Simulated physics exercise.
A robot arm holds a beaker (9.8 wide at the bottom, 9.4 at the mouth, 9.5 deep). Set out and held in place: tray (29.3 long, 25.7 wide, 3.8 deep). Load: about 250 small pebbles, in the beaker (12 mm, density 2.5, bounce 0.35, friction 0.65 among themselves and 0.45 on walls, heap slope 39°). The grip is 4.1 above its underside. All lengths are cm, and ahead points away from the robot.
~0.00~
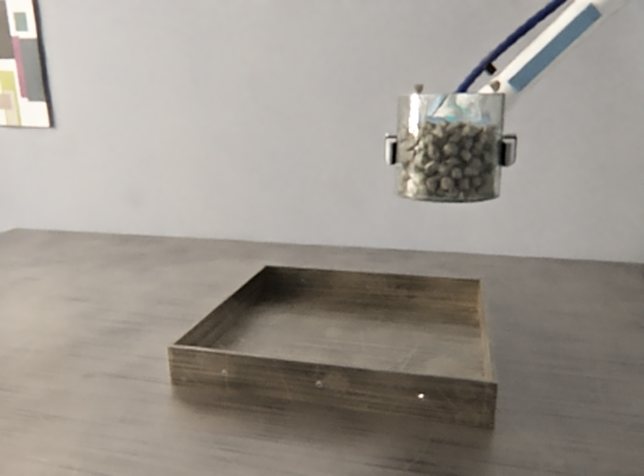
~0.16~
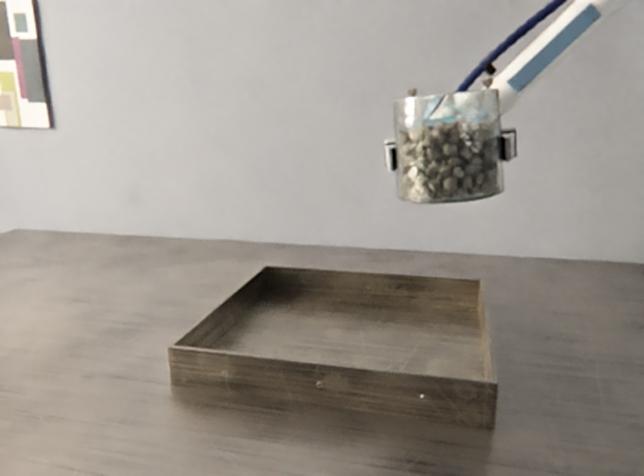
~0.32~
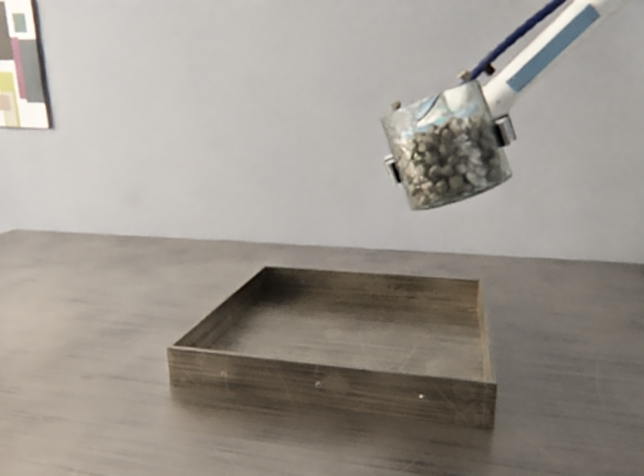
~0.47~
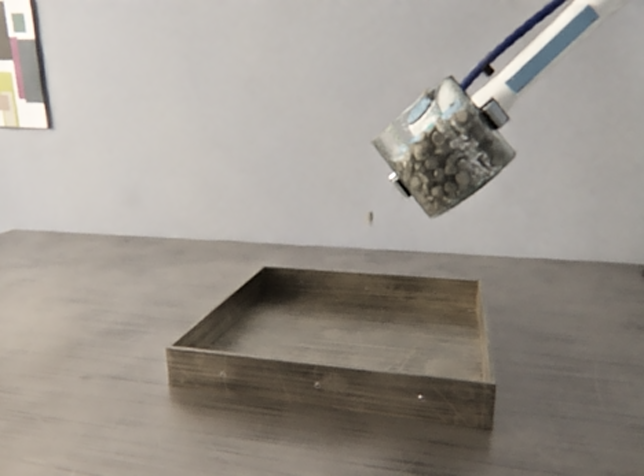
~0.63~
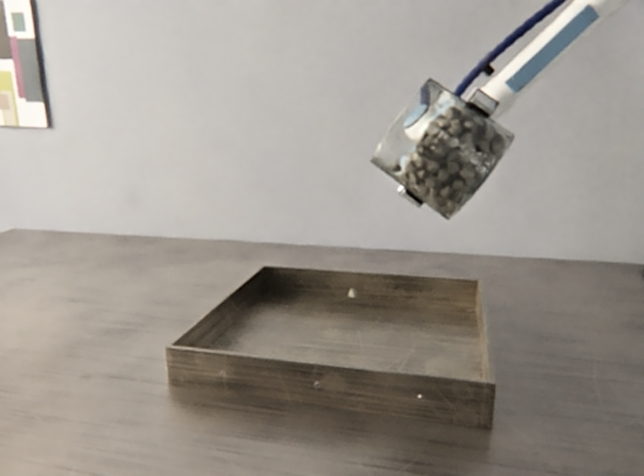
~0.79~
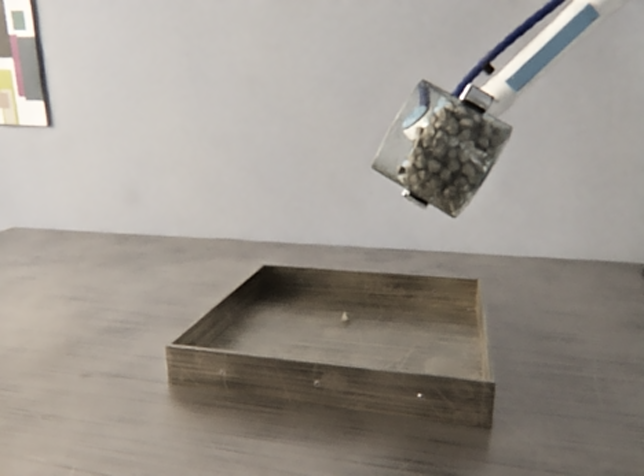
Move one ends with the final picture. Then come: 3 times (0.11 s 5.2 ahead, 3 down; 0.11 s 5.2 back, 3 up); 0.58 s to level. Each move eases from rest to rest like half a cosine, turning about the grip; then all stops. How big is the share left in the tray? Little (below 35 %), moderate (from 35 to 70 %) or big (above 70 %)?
A little share, below 35 %, ends in the tray.
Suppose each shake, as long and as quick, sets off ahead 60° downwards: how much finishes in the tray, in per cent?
Some 10 per cent.
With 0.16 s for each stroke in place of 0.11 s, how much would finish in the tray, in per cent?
Then about 5 per cent.
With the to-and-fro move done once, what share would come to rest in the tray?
It would be near 10 per cent.
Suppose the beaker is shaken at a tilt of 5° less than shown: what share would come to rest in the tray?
In that case some 15 per cent.
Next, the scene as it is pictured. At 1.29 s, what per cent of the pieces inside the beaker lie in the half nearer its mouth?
About 30 per cent.
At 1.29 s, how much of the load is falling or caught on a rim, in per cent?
Roughly 5 per cent.
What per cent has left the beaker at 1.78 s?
About 20 per cent by then.
After 1.29 s, tilted 61° forward, highest piece 24 above the table; 223 in the beaker, 15 in the tray, 3 on the table or floor, 13 in flight or on a rim.
After 1.78 s, tilted 24° forward, highest piece 25 above the table; 197 in the beaker, 51 in the tray, 6 on the table or floor.
After 2.23 s, level, highest piece 26 above the table; 197 in the beaker, 51 in the tray, 6 on the table or floor.
After 3.28 s, level, highest piece 26 above the table; 197 in the beaker, 51 in the tray, 6 on the table or floor.
In the end, 197 in the beaker, 51 in the tray, 6 on the table or floor. That is 20 % in the tray.
